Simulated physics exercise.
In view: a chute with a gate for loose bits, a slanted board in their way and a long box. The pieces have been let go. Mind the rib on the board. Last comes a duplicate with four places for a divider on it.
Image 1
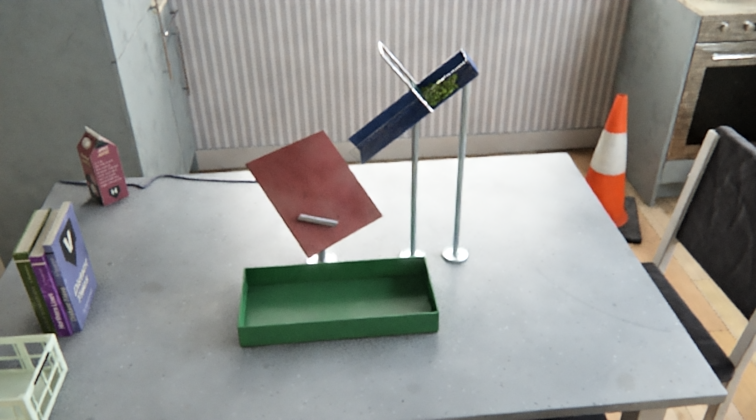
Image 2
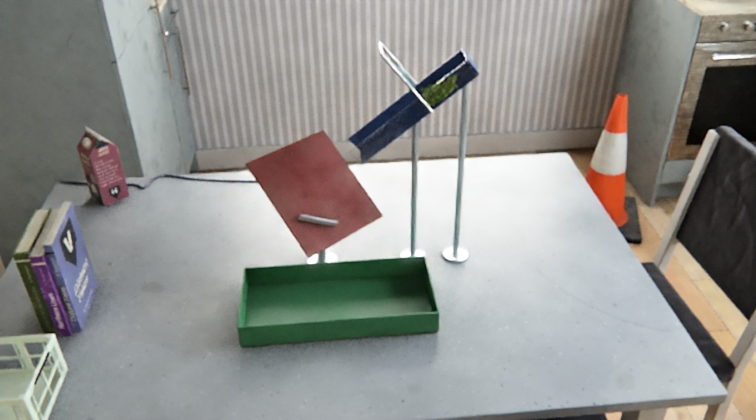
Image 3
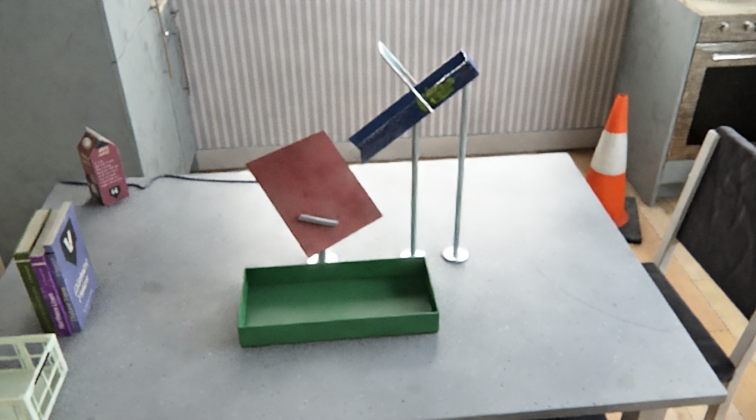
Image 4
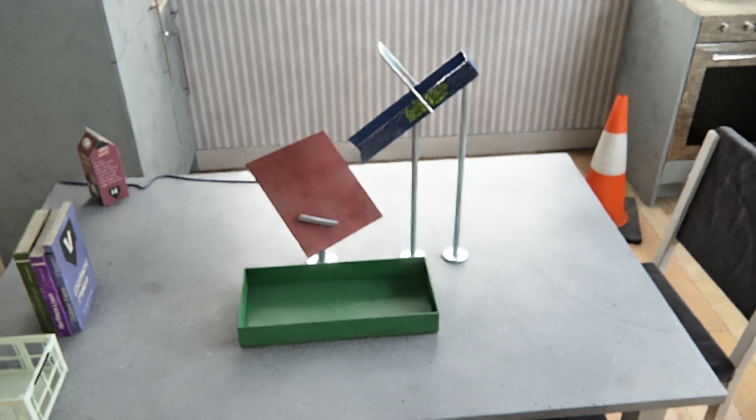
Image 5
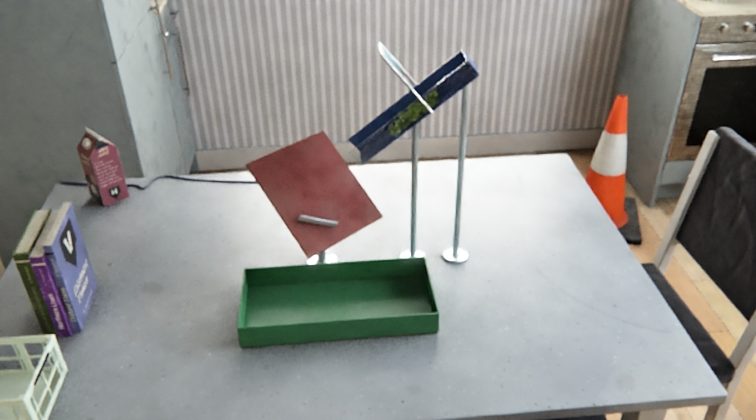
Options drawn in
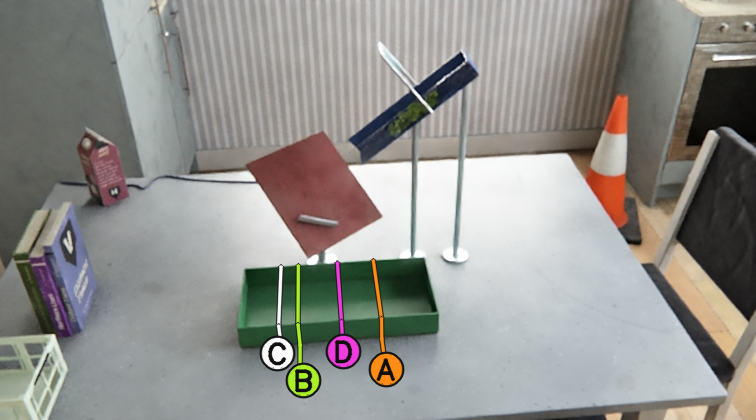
On a grey table, small green bits slide partway down a sloping blue chute.
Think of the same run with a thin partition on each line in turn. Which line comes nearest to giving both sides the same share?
I would pick line A.
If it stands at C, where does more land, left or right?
Right.
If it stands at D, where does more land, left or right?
Right.
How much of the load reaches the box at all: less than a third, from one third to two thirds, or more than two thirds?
It is more than two thirds.
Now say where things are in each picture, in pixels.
The first frame shows load behind the gate at (438, 89), dried peas; lip of the chute at (361, 158), sloping fairly steeply.
The second frame shows middle of the board at (317, 190), tilted fairly steeply; middle of its low edge at (348, 236); of its high edge at (286, 146).
The third frame shows front corners of the box at (238, 327) and (439, 312), empty; front of the load at (419, 102).
The fourth frame shows middle of the load at (423, 102); its front at (411, 120), about a quarter of the way to the lip; rib from (301, 215) to (338, 223).
The fifth frame shows middle of the load at (413, 115); its front at (392, 133), about half of the way to the lip.
On the marked copy, line A crosses the front rim at (381, 317); line B crosses the front rim at (297, 323); line C crosses the front rim at (278, 325); line D crosses the front rim at (341, 320).
With A, of what is caught, about two thirds on the left of the divider, about a third on the right.
With B, of what is caught, a stray few on the left of the divider, nearly all on the right.
With C, of what is caught, none on the left of the divider, all on the right.
With D, of what is caught, a small part on the left of the divider, nearly all on the right.
